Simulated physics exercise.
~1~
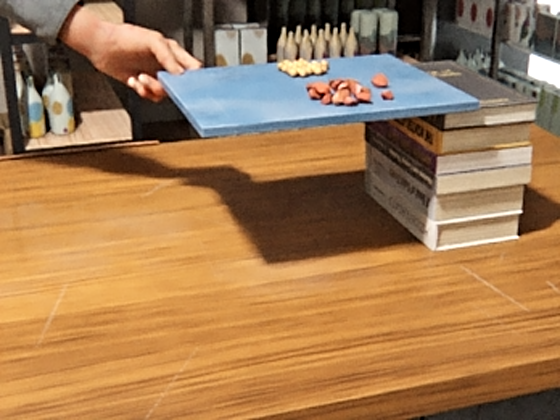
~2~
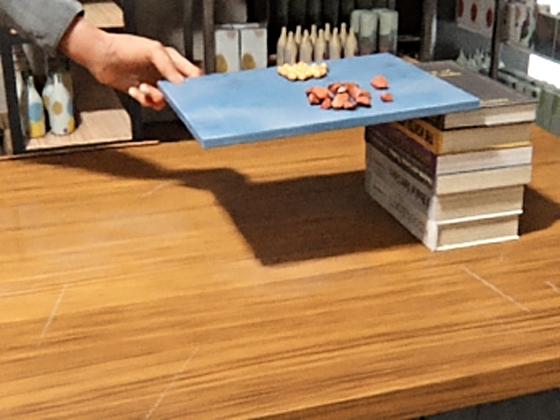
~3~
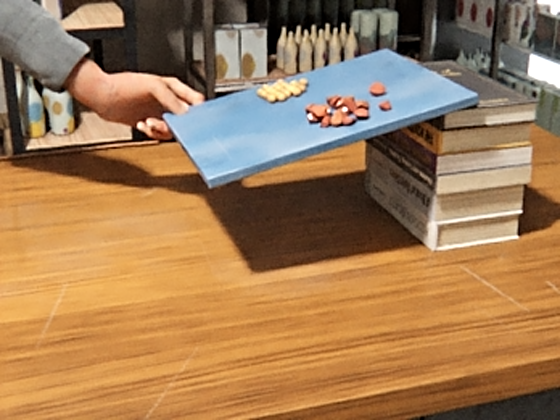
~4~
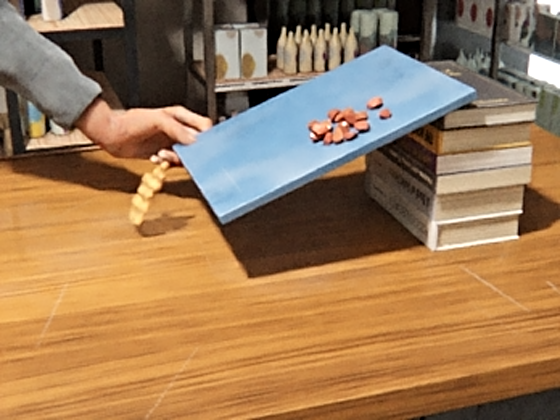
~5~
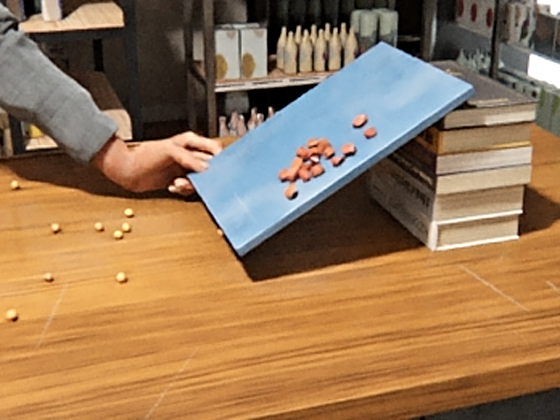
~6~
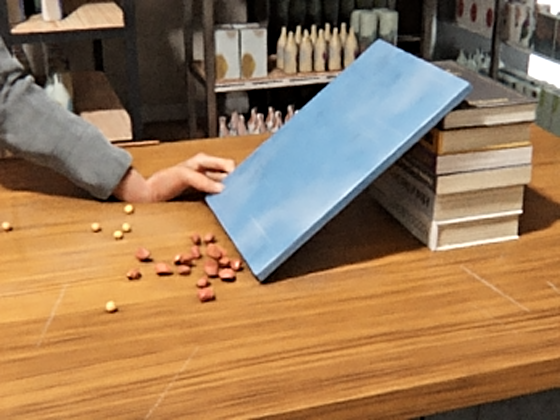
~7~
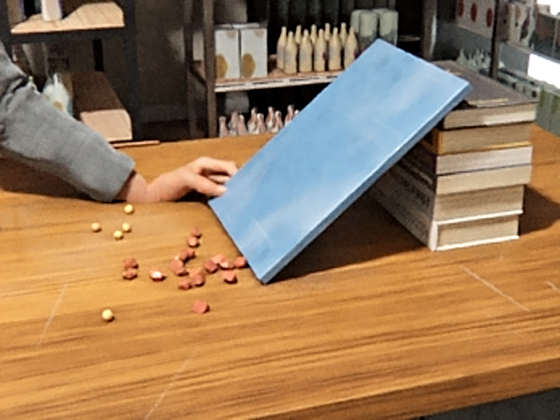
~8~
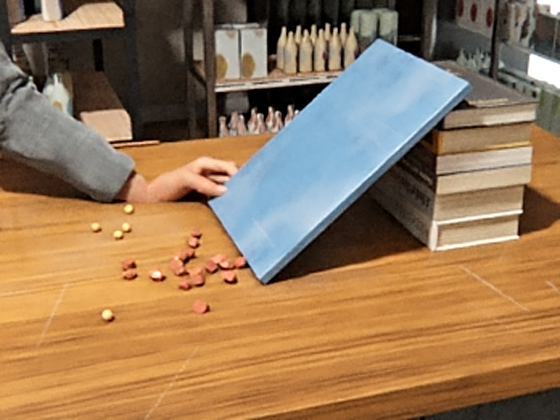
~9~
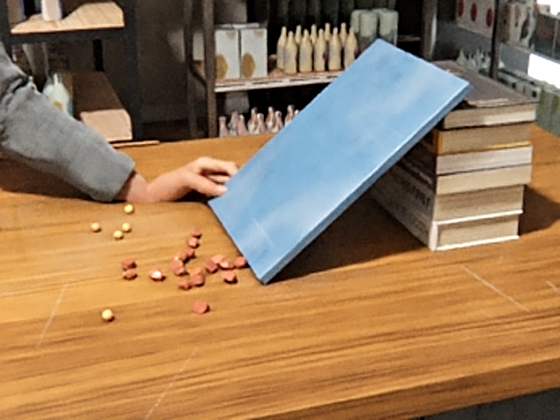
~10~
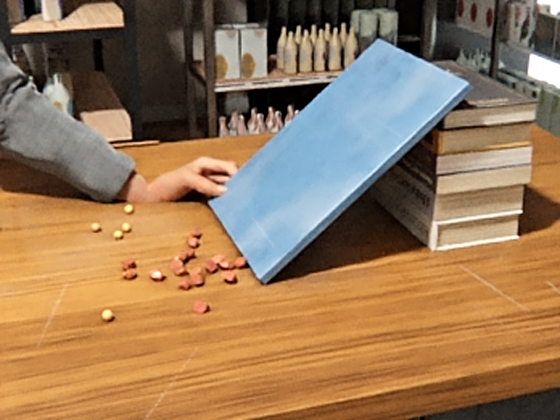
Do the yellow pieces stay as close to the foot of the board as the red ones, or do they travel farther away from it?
The yellow pieces travel farther away, while the red ones come to rest in a cluster near the foot of the board.
A blue board propped on a stack of books tilted as a hand lowered its left end to the wooden counter, sending small yellow pieces off first, then red ones, which settled near its foot while the remaining yellow ones lay farther left.
